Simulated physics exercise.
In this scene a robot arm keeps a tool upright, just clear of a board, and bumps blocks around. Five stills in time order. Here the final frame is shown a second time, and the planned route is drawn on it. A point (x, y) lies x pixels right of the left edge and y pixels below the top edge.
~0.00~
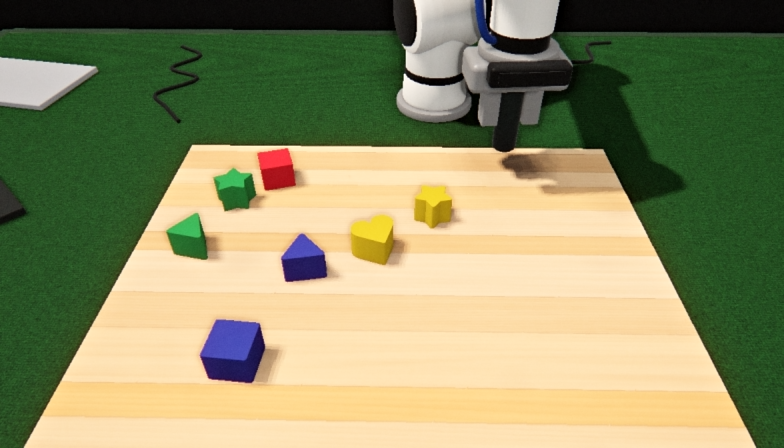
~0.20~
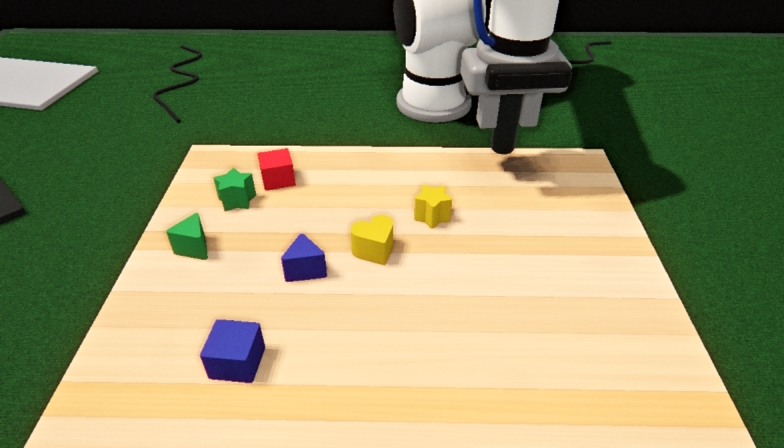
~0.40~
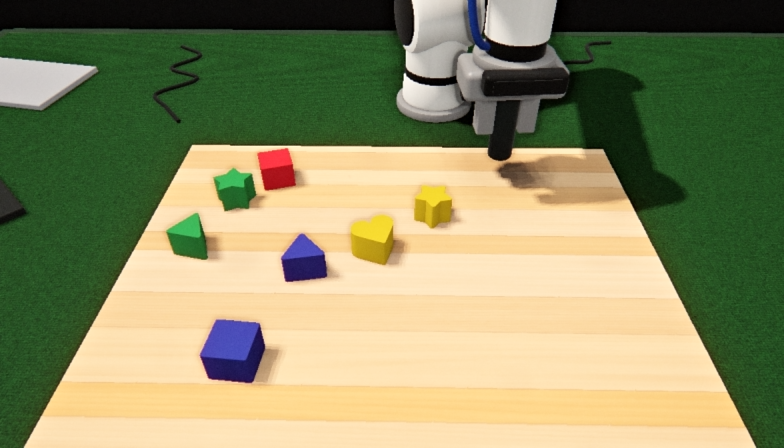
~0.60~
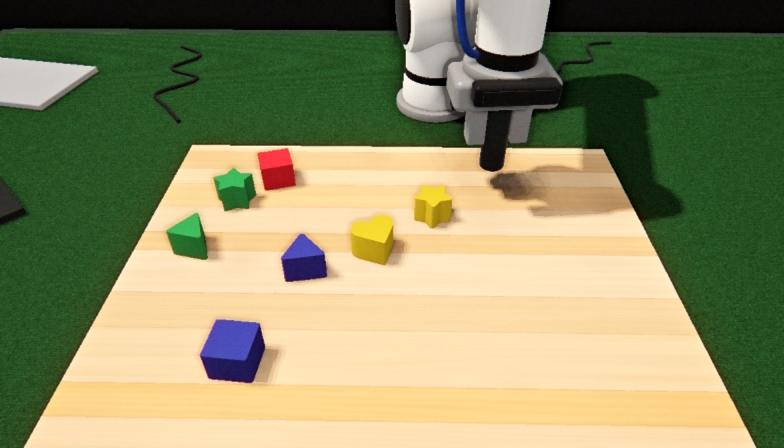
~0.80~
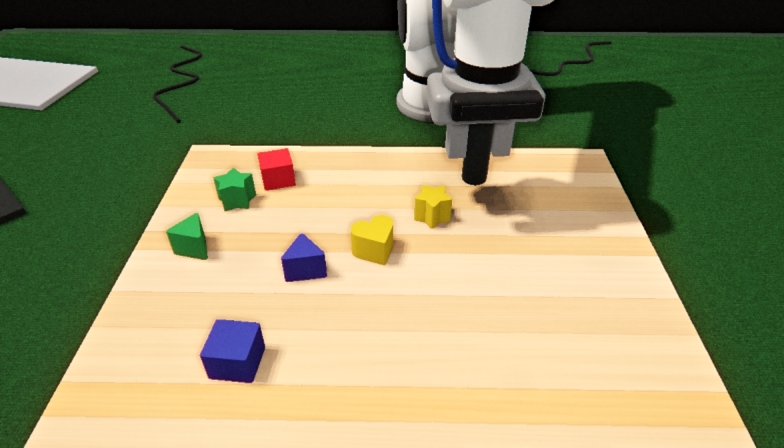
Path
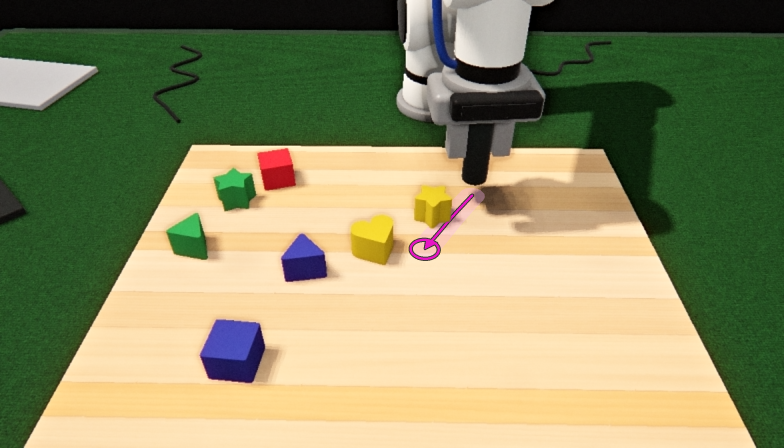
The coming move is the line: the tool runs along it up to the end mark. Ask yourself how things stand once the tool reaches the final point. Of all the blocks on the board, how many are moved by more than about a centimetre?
I'd put the number at one.
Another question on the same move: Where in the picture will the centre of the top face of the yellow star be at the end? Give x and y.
Close to (413, 204).
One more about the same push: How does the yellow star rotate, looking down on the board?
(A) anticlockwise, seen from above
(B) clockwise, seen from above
I choose B.
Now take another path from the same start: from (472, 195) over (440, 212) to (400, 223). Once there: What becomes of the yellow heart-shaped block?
That block is shifted.
Drawn move, straight from (472, 195) to (425, 249).
What follows on the original path. One third of the way, tool (458, 196); nothing pushed yet.
Two thirds of the way, tool (442, 214); yellow star (416, 202), turned 35° clockwise.
At the end, tool (426, 233); yellow heart-shaped block still; yellow star (413, 204), turned 60° clockwise.
